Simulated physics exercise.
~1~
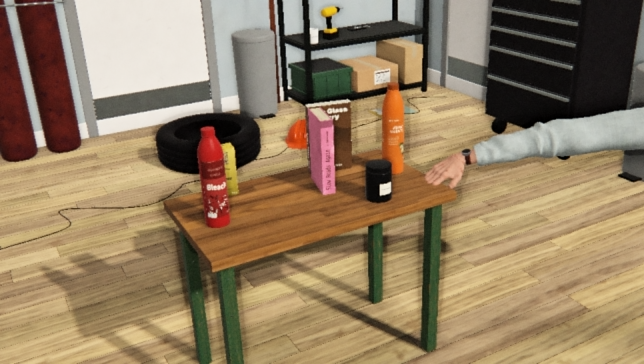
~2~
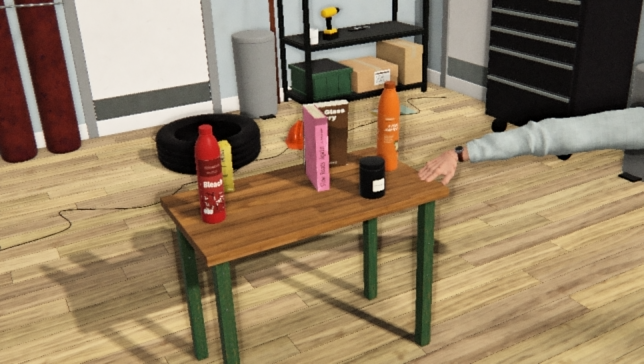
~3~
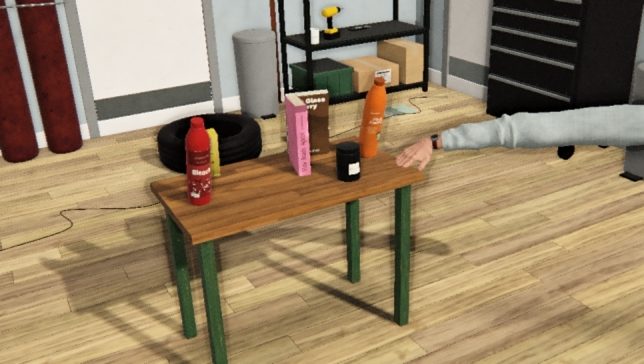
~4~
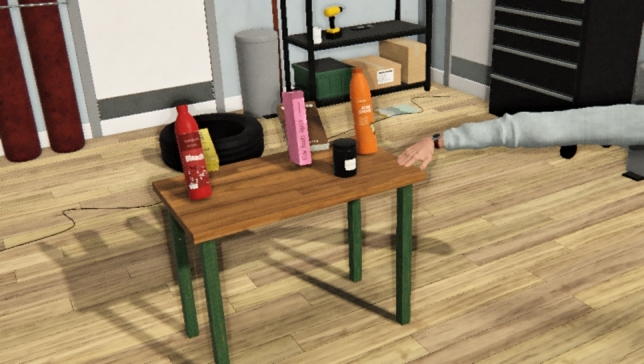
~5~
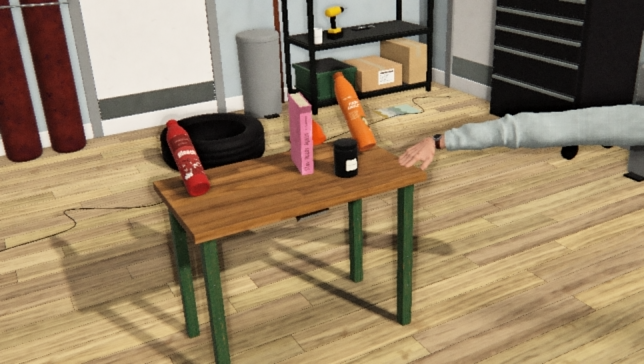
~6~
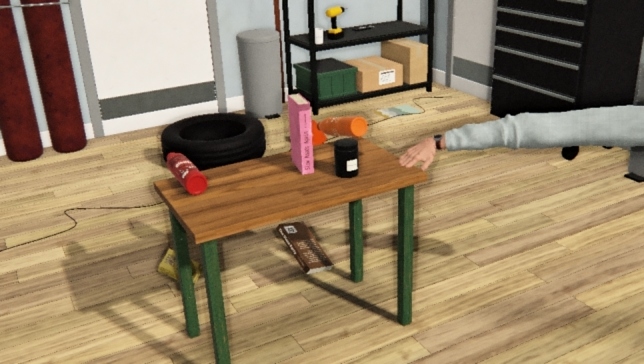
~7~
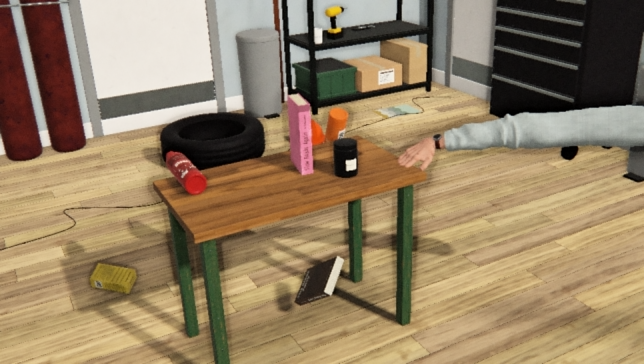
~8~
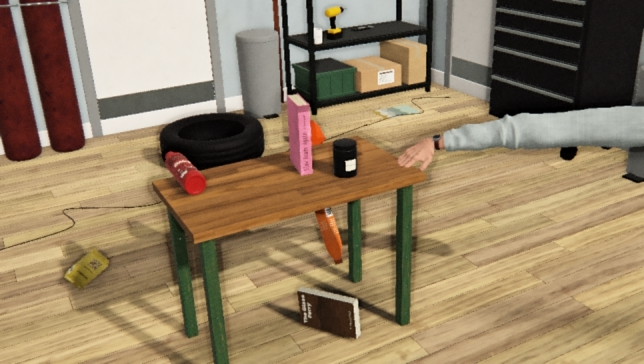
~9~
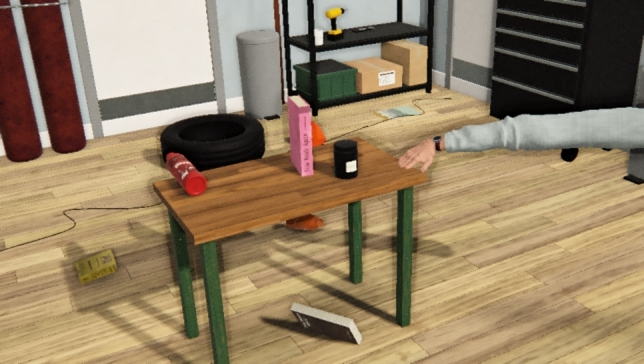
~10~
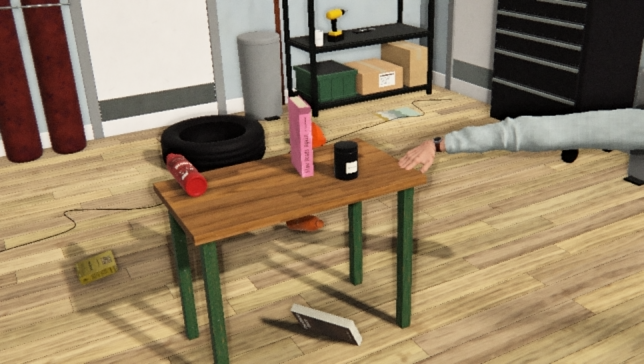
At first, two bottles, two books, a small yellow carton and a black jar stand on a wooden table with green legs, while a hand rests at its right end. The table slides a short way back and to the left with the hand, then stops, and several things tip. The yellow carton and the brown book go over the far edge first, as the red bottle topples onto the tabletop. The orange bottle leans, falls over and drops off after them. Finally, those three lie on the floor, the red bottle lies on the table, and the pink book and black jar still stand.
